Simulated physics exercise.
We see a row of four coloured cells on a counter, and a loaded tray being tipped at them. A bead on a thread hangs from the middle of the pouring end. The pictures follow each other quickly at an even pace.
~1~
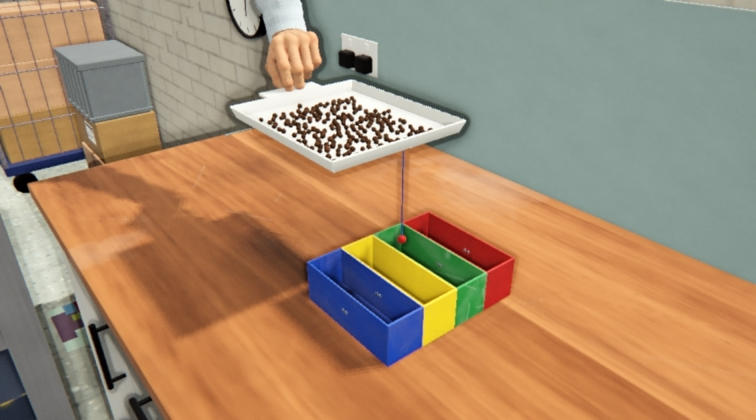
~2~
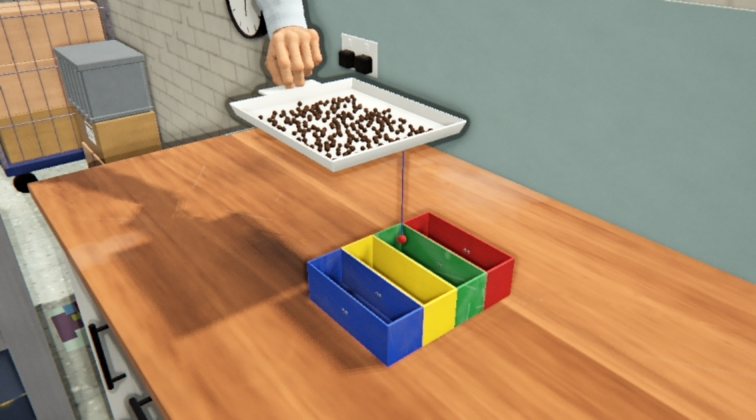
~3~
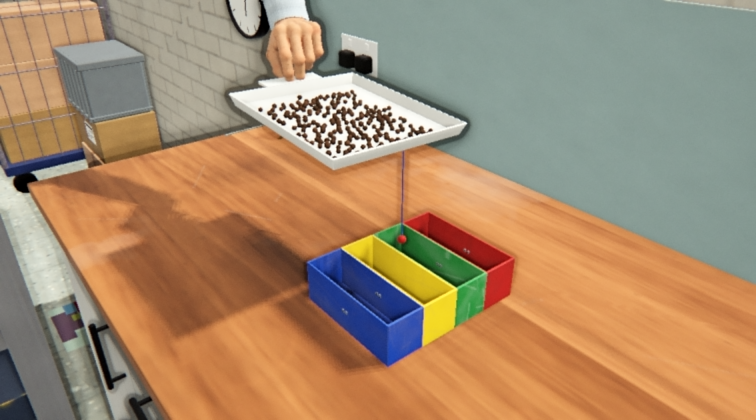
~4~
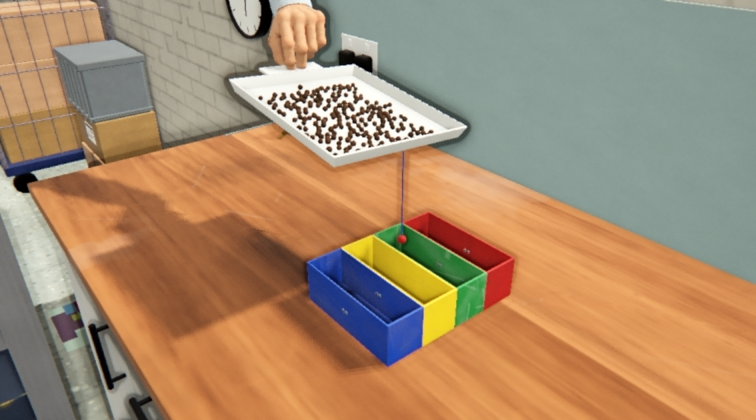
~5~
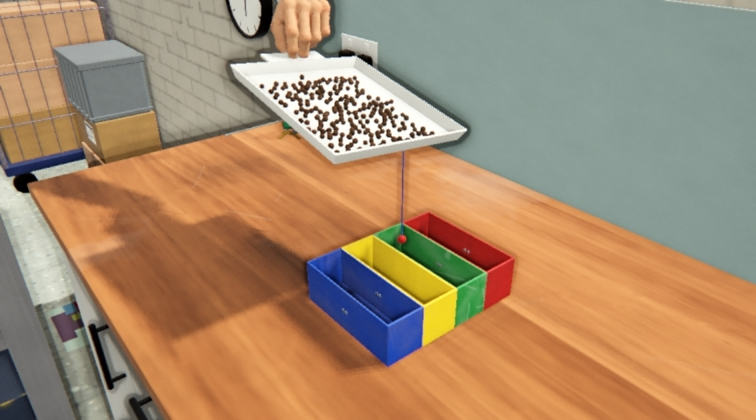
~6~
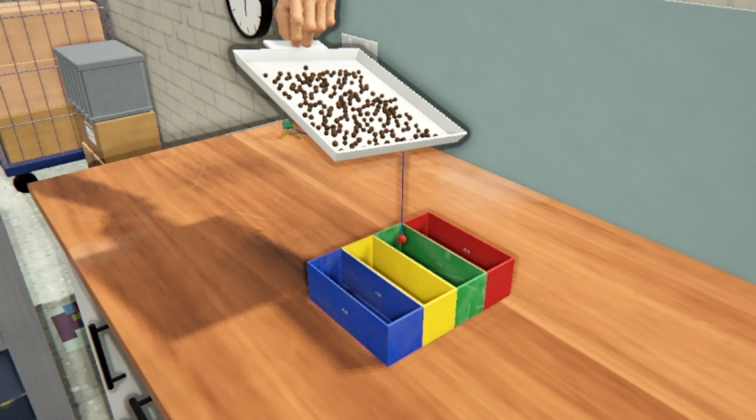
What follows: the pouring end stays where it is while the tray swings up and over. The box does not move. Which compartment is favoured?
It favours the red compartment.
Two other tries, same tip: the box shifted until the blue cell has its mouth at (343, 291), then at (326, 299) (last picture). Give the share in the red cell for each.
About 20 and 10 per cent.
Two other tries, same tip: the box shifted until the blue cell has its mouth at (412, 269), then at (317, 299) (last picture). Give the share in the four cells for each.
In turn 100 and 10 in a hundred.
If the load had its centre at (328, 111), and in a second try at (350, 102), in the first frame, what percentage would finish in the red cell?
About 60 and 50 per cent.
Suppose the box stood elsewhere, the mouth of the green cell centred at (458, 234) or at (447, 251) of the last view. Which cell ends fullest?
One: Green. Two: The red one.
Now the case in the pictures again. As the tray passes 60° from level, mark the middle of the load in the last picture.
Near (437, 143).
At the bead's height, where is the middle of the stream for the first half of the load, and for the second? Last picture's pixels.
Early half (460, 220), late half (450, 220).
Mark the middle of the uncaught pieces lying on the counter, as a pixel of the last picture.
Close to (506, 256).
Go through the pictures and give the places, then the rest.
In the first picture, corners of the pouring end near (333, 159) and (460, 120), level; middle of the load near (346, 127), allspice berries; bead on its thread near (402, 239); blue cell near (405, 333); yellow cell near (439, 314); green cell near (470, 296); red cell near (499, 280).
In the second picture, corners of the pouring end near (334, 158) and (460, 121), level; middle of the load near (346, 126).
In the third picture, corners of the pouring end near (334, 156) and (460, 123), tipped barely, lowest at the right corner; middle of the load near (347, 123).
In the fourth picture, corners of the pouring end near (335, 154) and (461, 125), tipped a little, lowest at the right corner; middle of the load near (347, 118).
In the fifth picture, corners of the pouring end near (337, 151) and (461, 128), tipped a little, lowest at the right corner; middle of the load near (349, 113).
In the sixth picture, corners of the pouring end near (339, 149) and (461, 131), tipped clearly, lowest at the right corner; middle of the load near (353, 109), near a quarter on the move; blue cell near (405, 333); yellow cell near (439, 314); green cell near (470, 296); red cell near (499, 280).
Shortly afterwards, tray tipped steeply; the bulk on the tray; only a few in the red cell; near a quarter falling or outside the box.
Next, tray tipped right over; only a few on the tray; near half in the red cell; a little in the green cell; only a few in the yellow cell; near half falling or outside the box.
Some moments later, tray tipped past a quarter turn; near two thirds in the red cell; a little in the green cell; only a few in the yellow cell; near a third falling or outside the box.
In the end, tray tipped past a quarter turn; near two thirds in the red cell; a little in the green cell; only a few in the yellow cell; none at all in the blue cell; near a third outside the box.
